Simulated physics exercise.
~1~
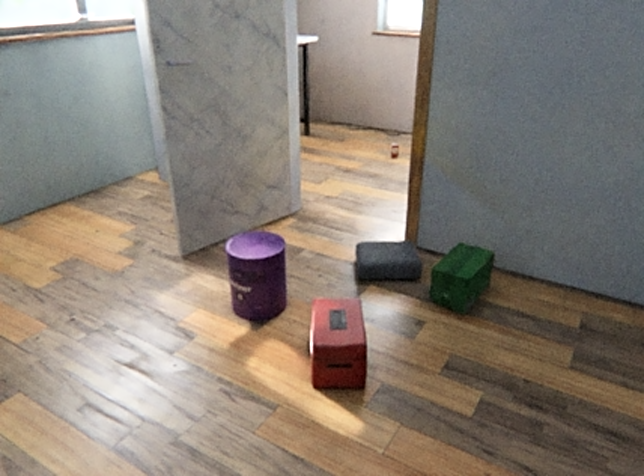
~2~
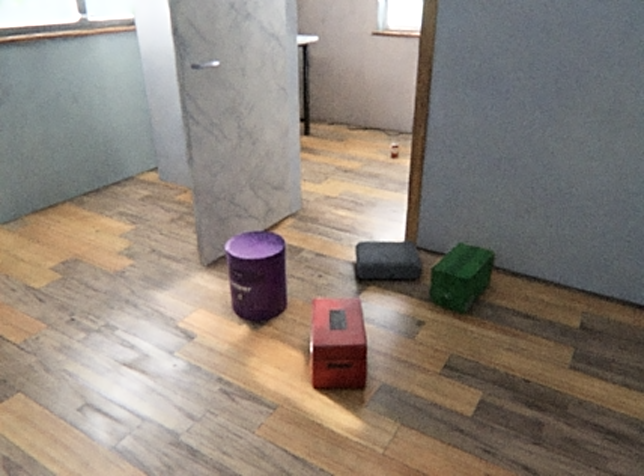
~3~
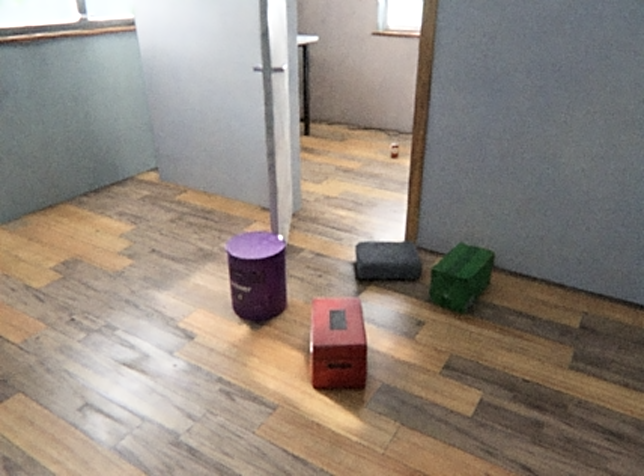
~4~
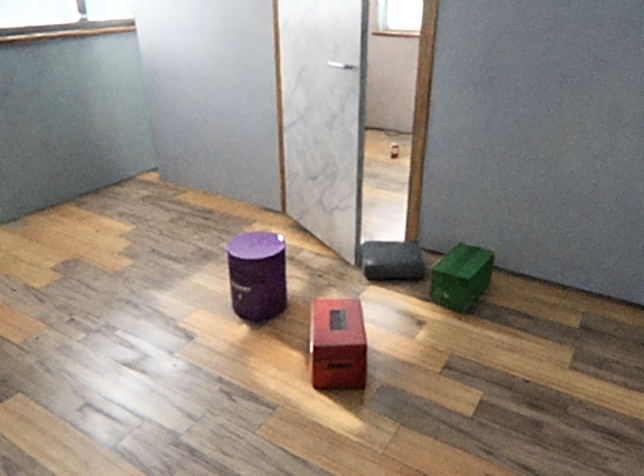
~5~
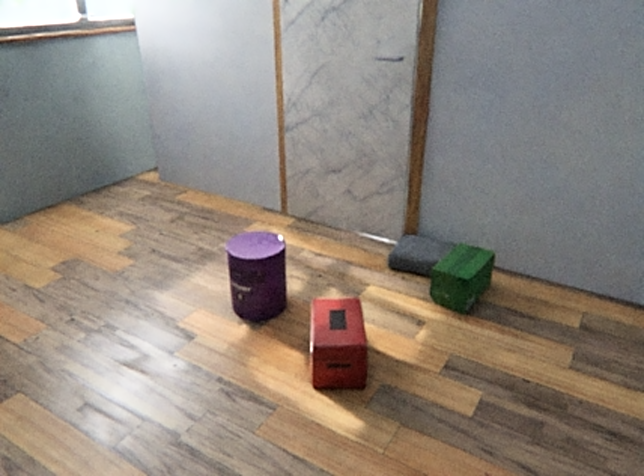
Marbled door swinging shut, nudging a grey cushion right toward a green box, while a purple pail and red toolbox stay put.
